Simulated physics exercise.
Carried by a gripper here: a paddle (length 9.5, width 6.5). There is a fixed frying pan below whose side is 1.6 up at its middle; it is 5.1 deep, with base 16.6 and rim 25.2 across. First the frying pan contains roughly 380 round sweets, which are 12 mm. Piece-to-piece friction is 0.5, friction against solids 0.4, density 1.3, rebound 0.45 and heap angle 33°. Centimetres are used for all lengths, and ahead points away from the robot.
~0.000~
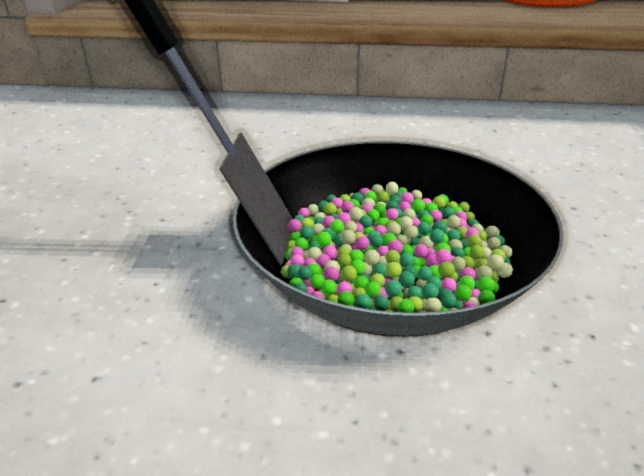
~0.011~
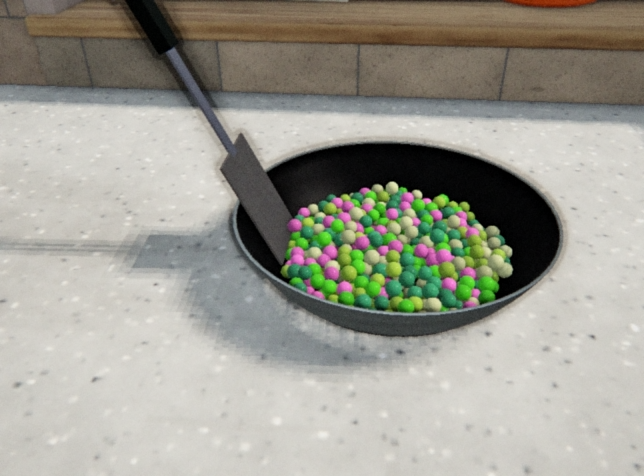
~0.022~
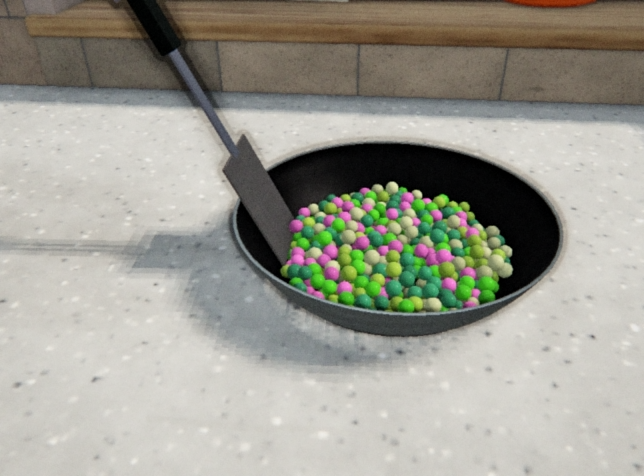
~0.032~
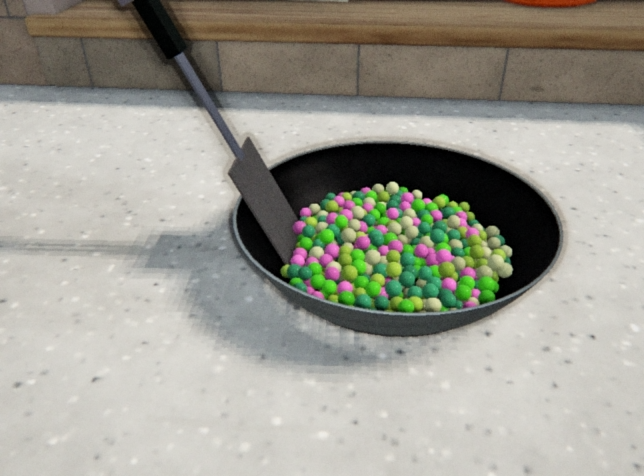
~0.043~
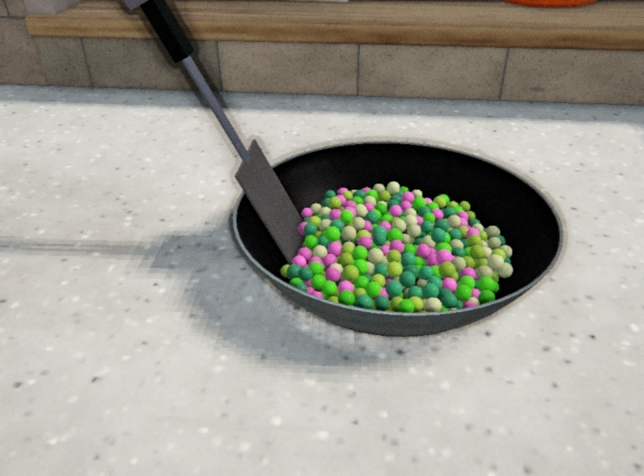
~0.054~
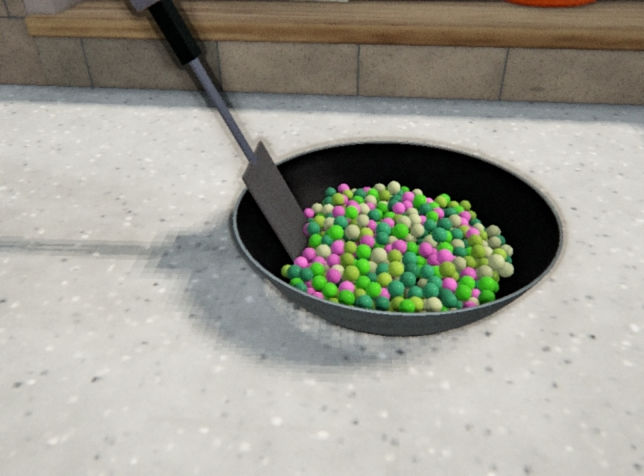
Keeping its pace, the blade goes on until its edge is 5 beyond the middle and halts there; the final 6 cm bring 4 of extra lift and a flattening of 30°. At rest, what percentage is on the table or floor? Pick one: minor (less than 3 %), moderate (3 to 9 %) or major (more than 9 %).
Minor.
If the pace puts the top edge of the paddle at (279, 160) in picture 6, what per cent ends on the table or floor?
Expect some 10 per cent there.
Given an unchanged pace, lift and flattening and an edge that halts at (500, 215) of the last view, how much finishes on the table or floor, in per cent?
I'd put it near 0 per cent.
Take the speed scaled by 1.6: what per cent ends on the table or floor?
I'd put it at about 0 per cent.
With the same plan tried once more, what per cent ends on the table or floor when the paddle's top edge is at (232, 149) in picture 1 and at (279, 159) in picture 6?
Around 5 per cent finishes on the table or floor.
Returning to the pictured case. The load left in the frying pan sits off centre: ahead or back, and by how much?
It sits some 3.0 centimetres ahead of centre.
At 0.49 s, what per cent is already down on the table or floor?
I'd put it at around 0 per cent.
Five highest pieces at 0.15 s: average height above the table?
4 cm.
By 0.15 s, sloping 64°, highest piece 4 above the table; 383 in the frying pan.
By 0.24 s, sloping 50°, highest piece 5 above the table; 383 in the frying pan.
By 0.49 s, sloping 34°, highest piece 5 above the table; 383 in the frying pan.
By 1.54 s, sloping 34°, highest piece 5 above the table; 383 in the frying pan.
Final count, 383 in the frying pan. That is 0 % on the table or floor.
